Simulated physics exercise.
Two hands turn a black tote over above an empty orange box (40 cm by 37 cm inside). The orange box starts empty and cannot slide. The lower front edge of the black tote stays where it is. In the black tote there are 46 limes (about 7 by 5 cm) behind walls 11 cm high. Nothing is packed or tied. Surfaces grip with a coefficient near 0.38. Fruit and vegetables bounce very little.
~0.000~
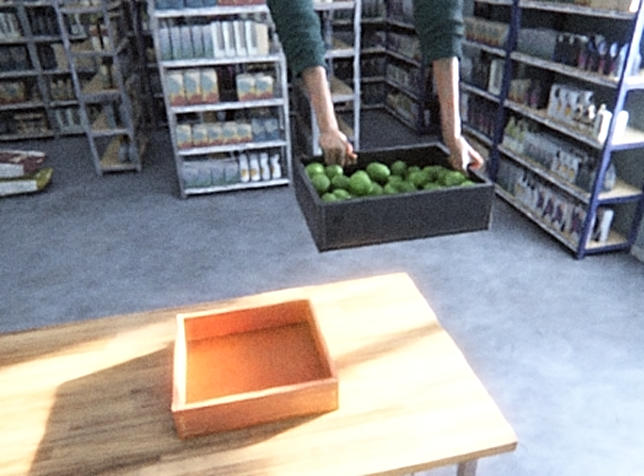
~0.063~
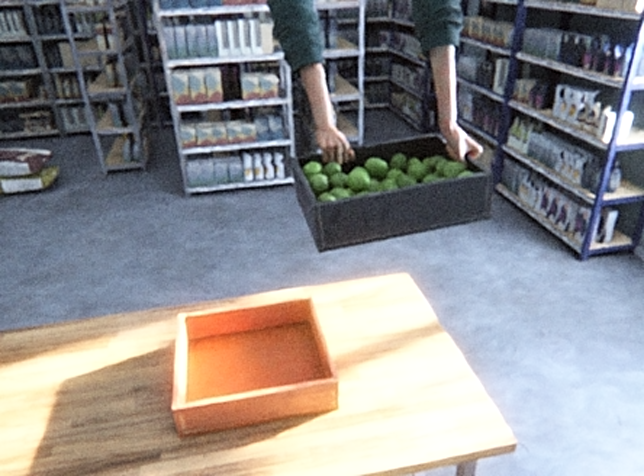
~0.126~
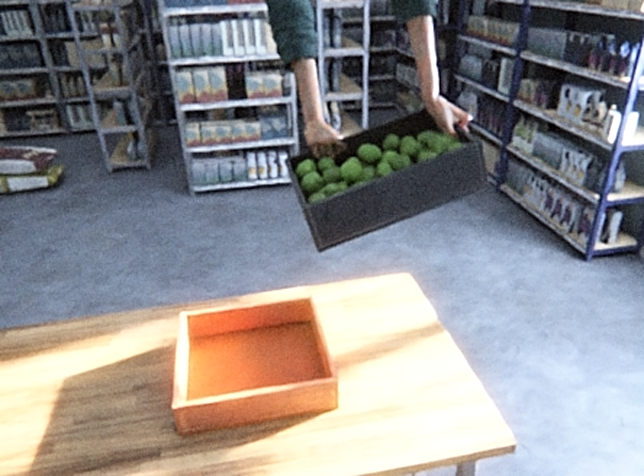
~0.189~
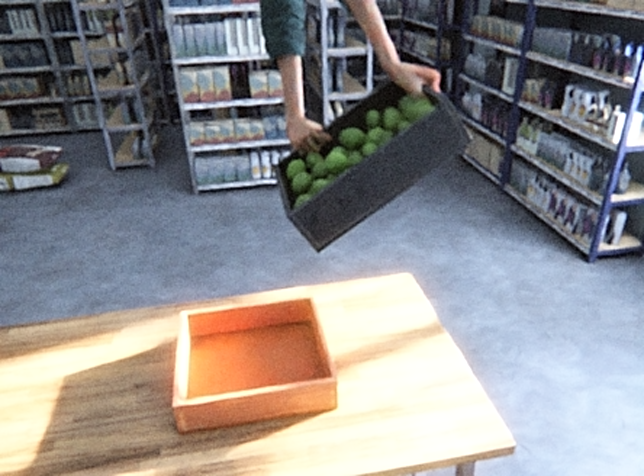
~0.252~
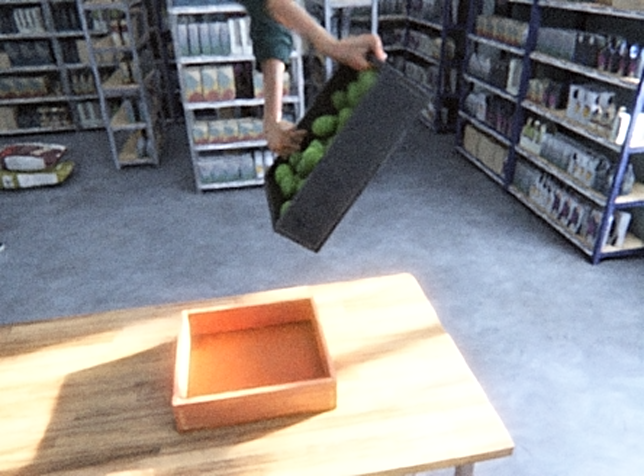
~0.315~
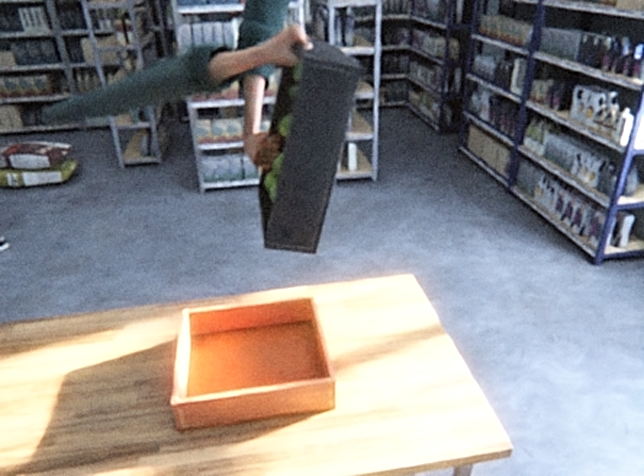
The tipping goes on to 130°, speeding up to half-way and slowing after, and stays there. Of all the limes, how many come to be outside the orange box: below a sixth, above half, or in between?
Expect more than half of the load outside the orange box.
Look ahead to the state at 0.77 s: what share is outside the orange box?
Some 60 per cent by then.
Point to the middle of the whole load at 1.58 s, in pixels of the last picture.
Around (43, 387).
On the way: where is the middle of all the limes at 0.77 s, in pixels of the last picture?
Around (116, 370).
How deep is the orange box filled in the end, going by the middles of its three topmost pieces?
Some 3 cm.
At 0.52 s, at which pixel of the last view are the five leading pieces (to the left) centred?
Near (119, 190).
After 0.52 s, tilt 127°; 5 still in the black tote and 41 in the air.
After 0.77 s, tilt 130°; 17 in the orange box, 27 outside the orange box and 2 in the air.
After 1.12 s, tilt 130°; 18 in the orange box and 28 outside the orange box.
When it is over (at 1.58 s), 18 in the orange box and 28 outside the orange box. Asked share, 28 of 46, 61 per cent.
